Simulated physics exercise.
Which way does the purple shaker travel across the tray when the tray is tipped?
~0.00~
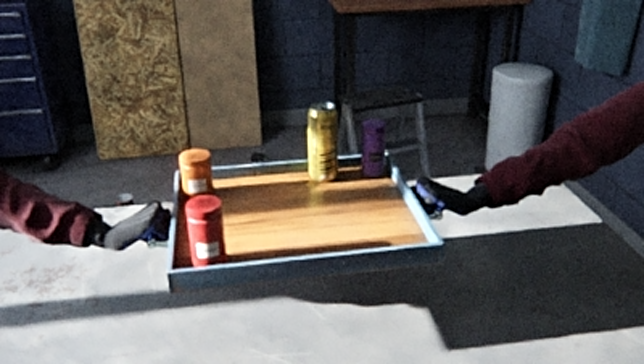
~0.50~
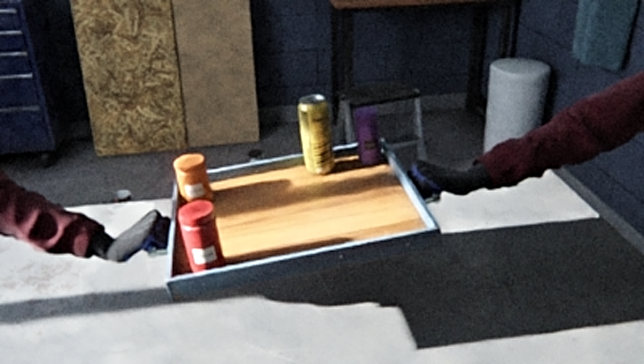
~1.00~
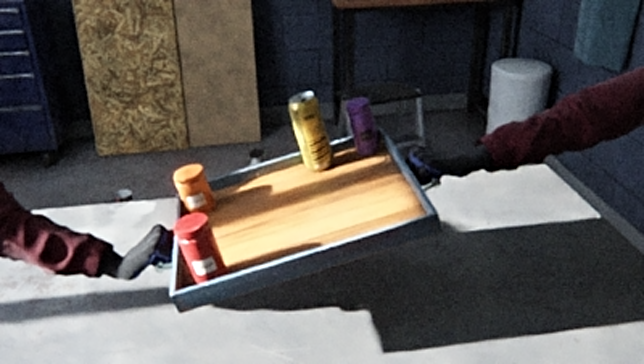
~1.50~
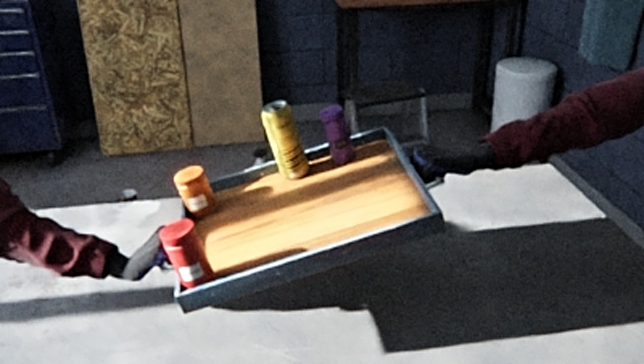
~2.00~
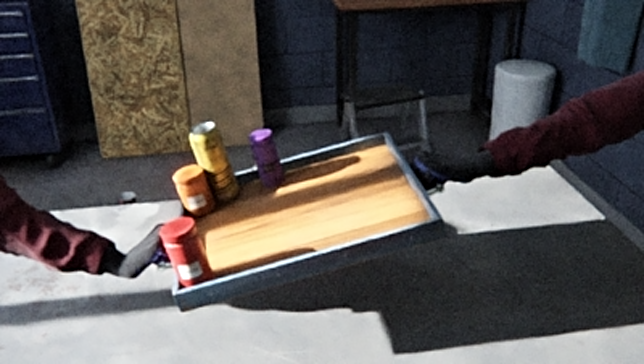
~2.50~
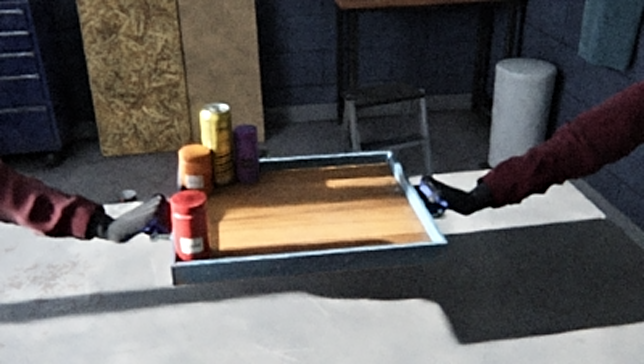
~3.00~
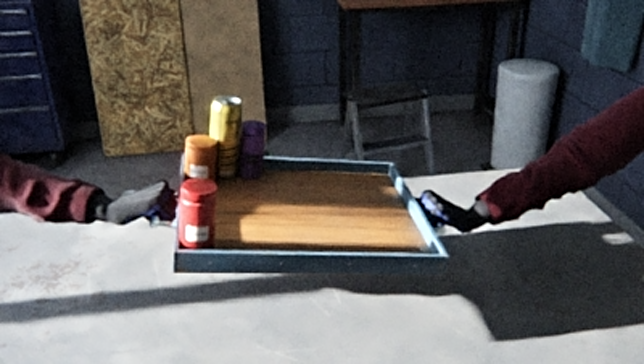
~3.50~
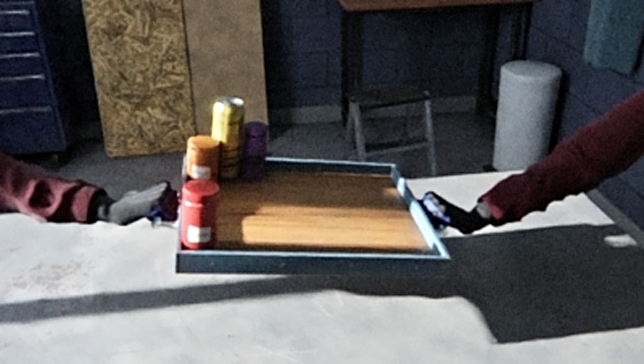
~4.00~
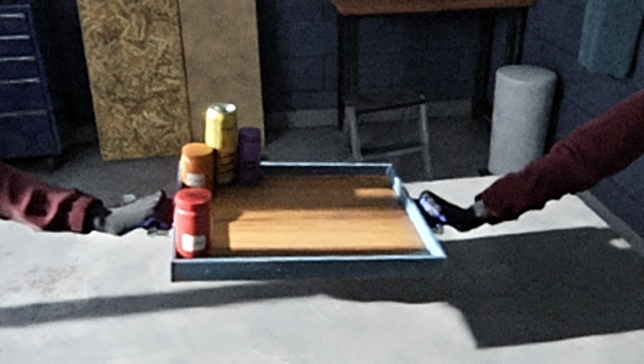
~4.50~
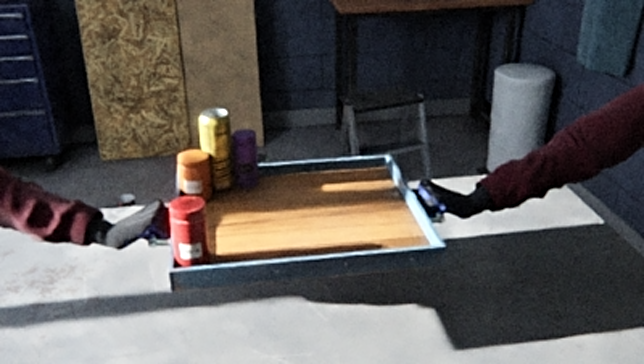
It slides to the left, along the back of the tray, and ends up beside the yellow can near the orange jar.
